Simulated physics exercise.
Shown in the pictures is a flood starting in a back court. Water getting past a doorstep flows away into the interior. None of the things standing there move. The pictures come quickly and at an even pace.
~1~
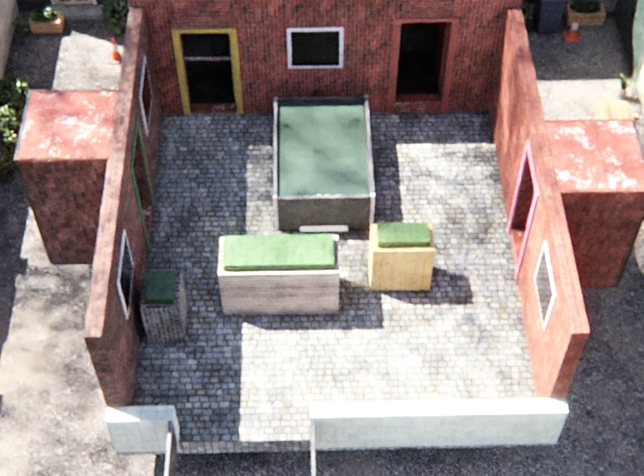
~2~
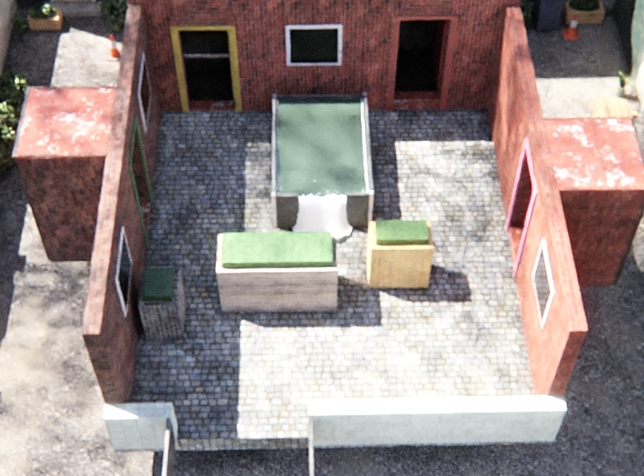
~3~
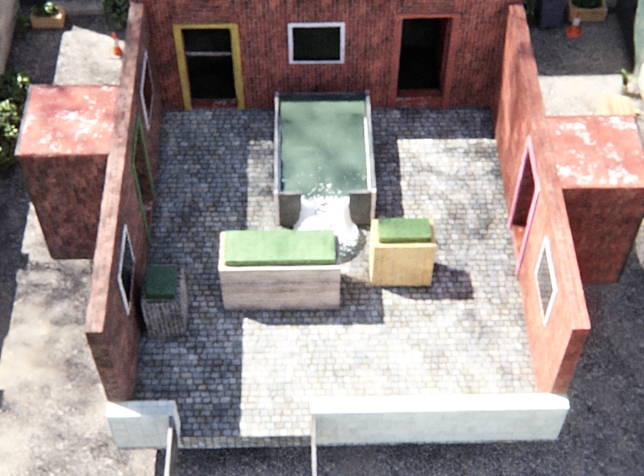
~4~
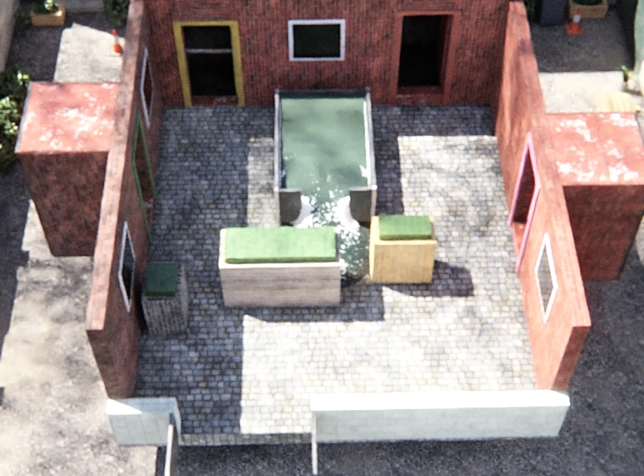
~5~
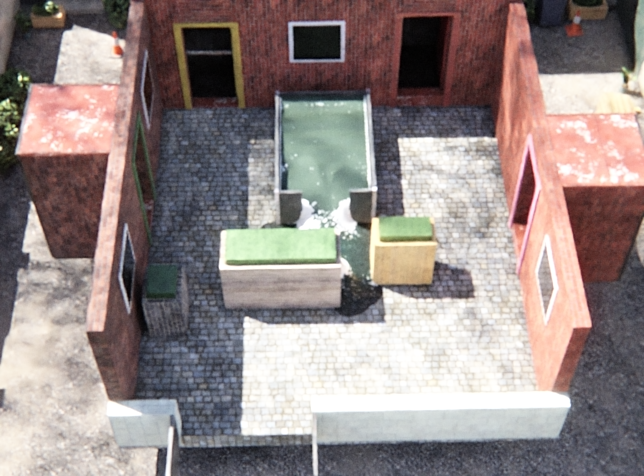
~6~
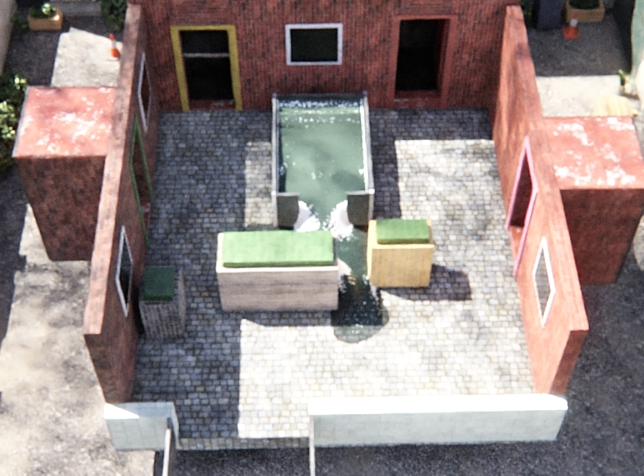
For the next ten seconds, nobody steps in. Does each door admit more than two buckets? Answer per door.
The red door: It does not; the pink door: It does not; the yellow door: It does; the green door: It does.
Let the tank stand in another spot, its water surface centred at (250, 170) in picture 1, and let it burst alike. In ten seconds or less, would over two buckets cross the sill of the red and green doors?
Door by door, the red door remains beneath it, and the green door crosses the threshold.
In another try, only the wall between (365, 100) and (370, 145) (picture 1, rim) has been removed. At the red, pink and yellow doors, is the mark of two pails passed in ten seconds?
The red door exceeds the mark; the pink door falls short; the yellow door falls short.
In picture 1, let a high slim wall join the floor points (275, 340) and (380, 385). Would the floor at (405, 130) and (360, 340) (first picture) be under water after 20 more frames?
Taking the points in order, the first is high and dry and the second is inundated.
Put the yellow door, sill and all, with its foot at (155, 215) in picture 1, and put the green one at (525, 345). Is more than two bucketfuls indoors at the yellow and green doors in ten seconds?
I'd say yellow overflows, while green falls short.
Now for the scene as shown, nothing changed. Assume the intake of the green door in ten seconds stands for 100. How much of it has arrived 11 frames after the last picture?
My estimate is close to 20 per cent.
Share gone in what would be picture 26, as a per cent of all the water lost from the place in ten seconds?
Close to 30 out of every hundred.
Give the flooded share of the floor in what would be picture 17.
About 45 in a hundred.
A moment on, water covers 25 % of the floor; the red door not reached, the pink door not reached, the yellow door not reached, the green door not reached.
Next, water covers 45 % of the floor; the red door not reached, the pink door wet at the sill, nothing in, the yellow door not reached, the green door over two buckets in.
Then, water covers 60 % of the floor; the red door not reached, the pink door wet at the sill, nothing in, the yellow door under two buckets in, the green door over two buckets in.
Later, water covers 85 % of the floor; the red door wet at the sill, nothing in, the pink door wet at the sill, nothing in, the yellow door over two buckets in, the green door far over two buckets in.
In the end, water covers 95 % of the floor; the red door wet at the sill, nothing in, the pink door wet at the sill, nothing in, the yellow door far over two buckets in, the green door far over two buckets in.
